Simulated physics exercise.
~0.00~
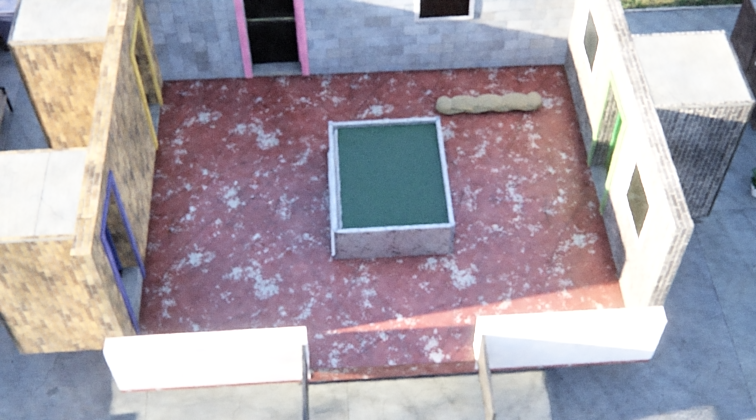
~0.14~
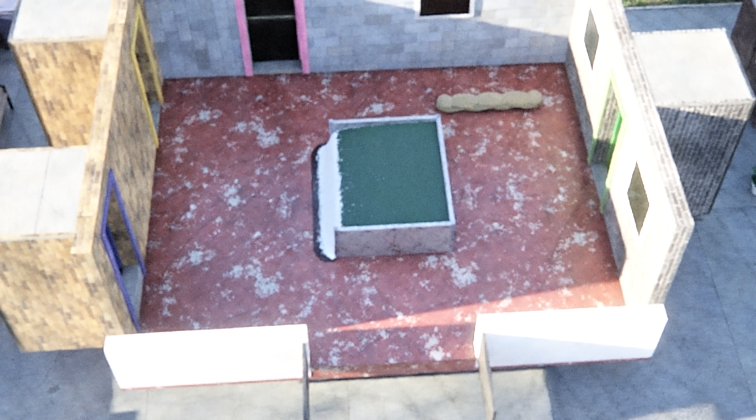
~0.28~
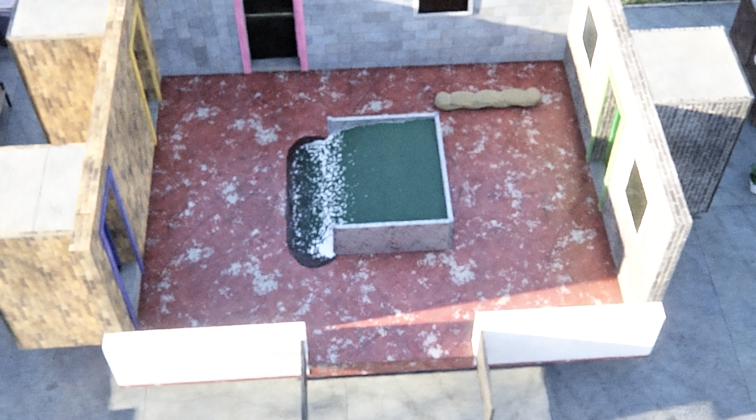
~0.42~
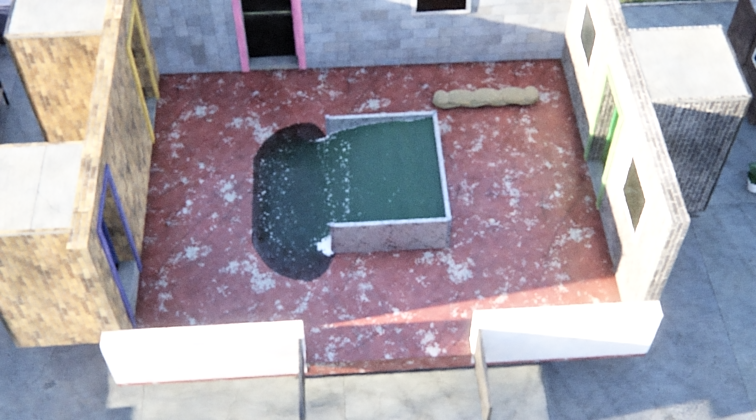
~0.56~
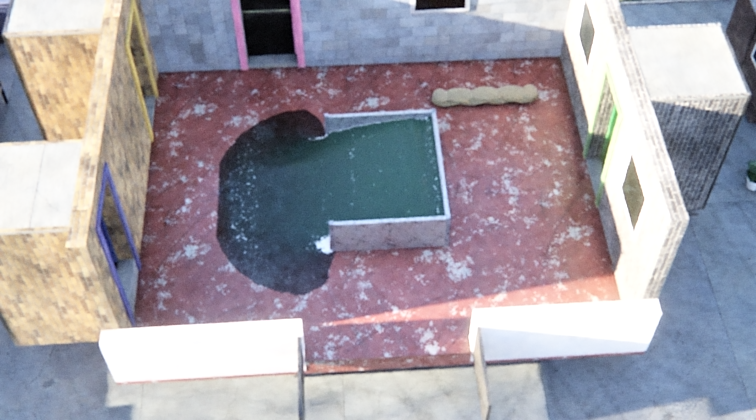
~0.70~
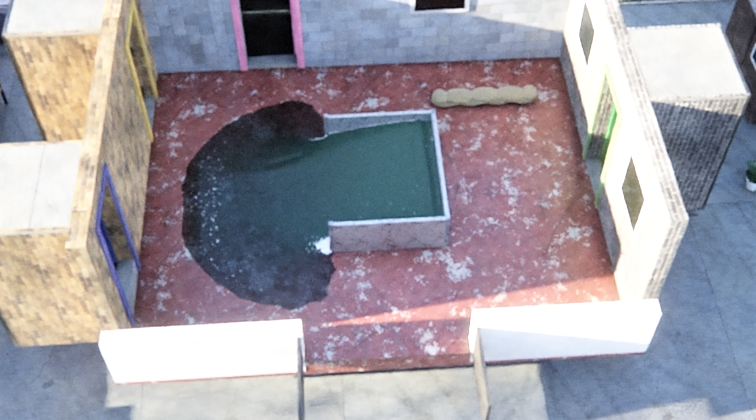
A tank of green water stood in a walled yard with a reddish, blotchy floor, then its left side opened and water poured out, spreading leftward in a wide, dark, rounded pool.
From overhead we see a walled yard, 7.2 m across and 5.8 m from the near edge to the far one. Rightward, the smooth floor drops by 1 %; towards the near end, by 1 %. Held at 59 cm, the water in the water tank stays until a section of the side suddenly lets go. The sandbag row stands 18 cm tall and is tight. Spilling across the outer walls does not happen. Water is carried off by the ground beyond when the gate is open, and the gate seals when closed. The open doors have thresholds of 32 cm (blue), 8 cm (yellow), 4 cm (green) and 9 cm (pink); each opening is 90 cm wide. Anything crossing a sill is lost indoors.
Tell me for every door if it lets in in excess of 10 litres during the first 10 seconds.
As I see it, at the blue door it looks set to land under the limit, at the yellow door it looks set to land over the limit, at the green door it looks set to land over the limit, at the pink door it looks set to land under the limit.
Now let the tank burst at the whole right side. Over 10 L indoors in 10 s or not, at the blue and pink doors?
Compared with that limit, blue falls short while pink falls short.
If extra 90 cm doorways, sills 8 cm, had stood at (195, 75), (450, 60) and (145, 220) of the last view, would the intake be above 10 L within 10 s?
First doorway gets there, second falls short, third gets there.
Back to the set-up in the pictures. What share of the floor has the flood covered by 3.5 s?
Wet share: About 40 %.
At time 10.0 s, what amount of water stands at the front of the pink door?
I'd put it at around 2.5 cm deep.
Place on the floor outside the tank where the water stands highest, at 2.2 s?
About (131, 356).
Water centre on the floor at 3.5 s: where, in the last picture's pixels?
Around (243, 209).
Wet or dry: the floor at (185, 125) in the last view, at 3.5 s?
Looks like it's submerged.
After 1.4 s water covers 35 % of the floor and is deepest (33 cm) near (145, 216); blue door 14 cm at the sill, 0 L in, yellow door 9 cm at the sill, 0 L in, green door not reached, pink door not reached.
After 2.2 s water covers 40 % of the floor and is deepest (40 cm) near (131, 356); blue door 22 cm at the sill, 0 L in, yellow door 18 cm at the sill, 14 L in, green door not reached, pink door 3 cm at the sill, 0 L in.
After 3.5 s water covers 40 % of the floor and is deepest (26 cm) near (131, 356); blue door 20 cm at the sill, 0 L in, yellow door 14 cm at the sill, 45 L in, green door not reached, pink door 9 cm at the sill, 0 L in.
After 6.0 s water covers 80 % of the floor and is deepest (14 cm) near (626, 330); blue door 9 cm at the sill, 0 L in, yellow door 7 cm at the sill, 68 L in, green door not reached, pink door 6 cm at the sill, 0 L in.
After 10.0 s water covers 95 % of the floor and is deepest (11 cm) near (588, 178); blue door 4 cm at the sill, 0 L in, yellow door 2 cm at the sill, 69 L in, green door 10 cm at the sill, 24 L in, pink door 3 cm at the sill, 0 L in.
